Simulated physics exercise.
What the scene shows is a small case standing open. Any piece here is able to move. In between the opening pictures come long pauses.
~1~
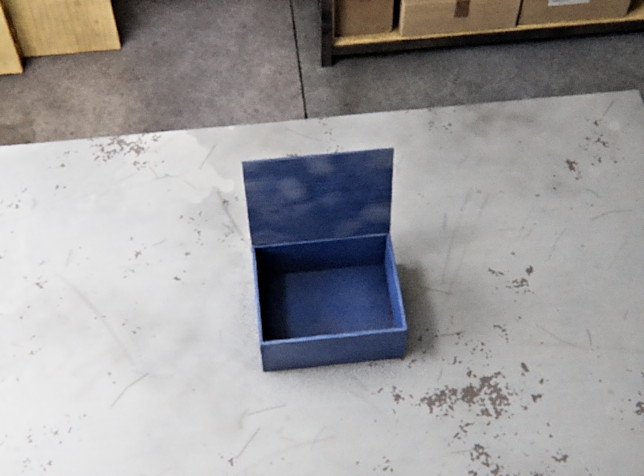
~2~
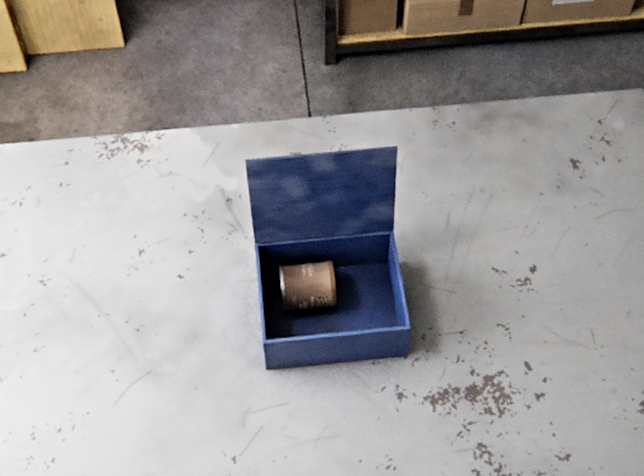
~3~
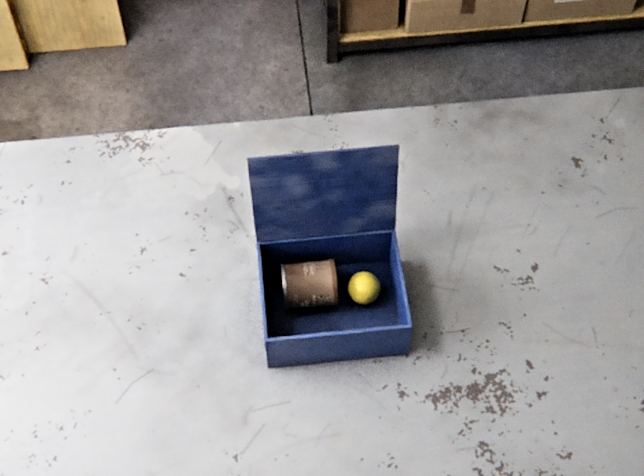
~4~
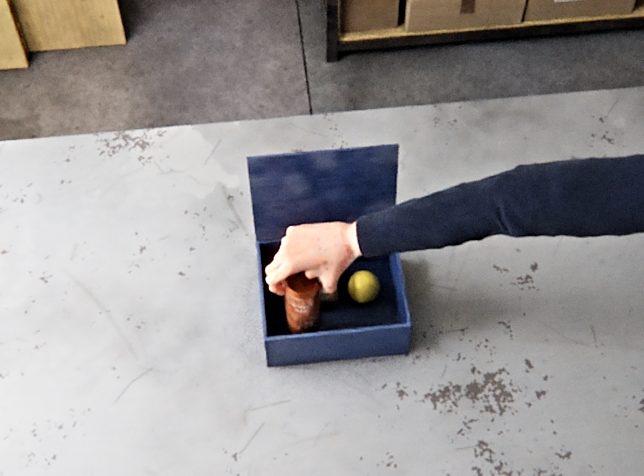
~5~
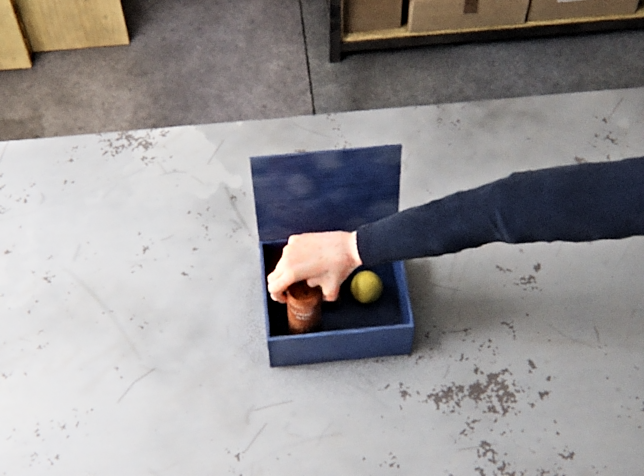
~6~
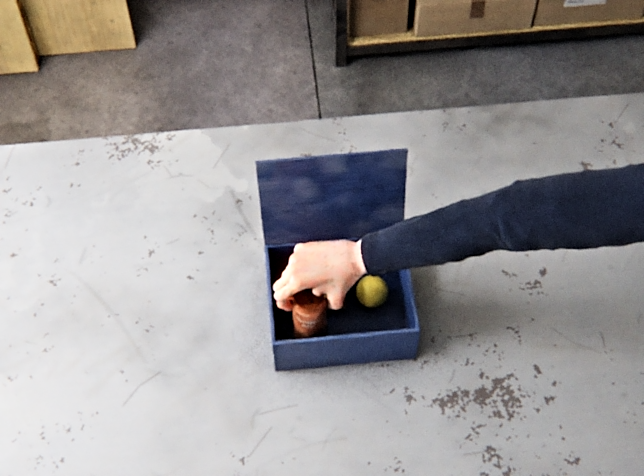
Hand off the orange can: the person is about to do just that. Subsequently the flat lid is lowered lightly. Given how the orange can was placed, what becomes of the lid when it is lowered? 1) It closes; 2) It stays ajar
Answer: 2.
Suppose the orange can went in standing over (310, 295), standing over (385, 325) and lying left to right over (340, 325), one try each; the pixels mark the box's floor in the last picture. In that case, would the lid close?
Lid, try 1: Propped open; try 2: Propped open; try 3: Fully down.
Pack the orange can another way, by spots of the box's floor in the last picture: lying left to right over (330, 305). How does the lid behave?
With this placement the lid lies closed.
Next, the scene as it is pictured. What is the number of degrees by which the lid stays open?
Around 30 degrees.
Then, 1.30 s later than the last frame, lid 78° above the rim.
Then, 1.90 s later than the last frame, lid 32° above the rim.
Then, 3.90 s later than the last frame, lid 28° above the rim.
When it is over, lid 28° above the rim; all 3 as before. End places, in pixels of the last picture, orange can near (310, 320).
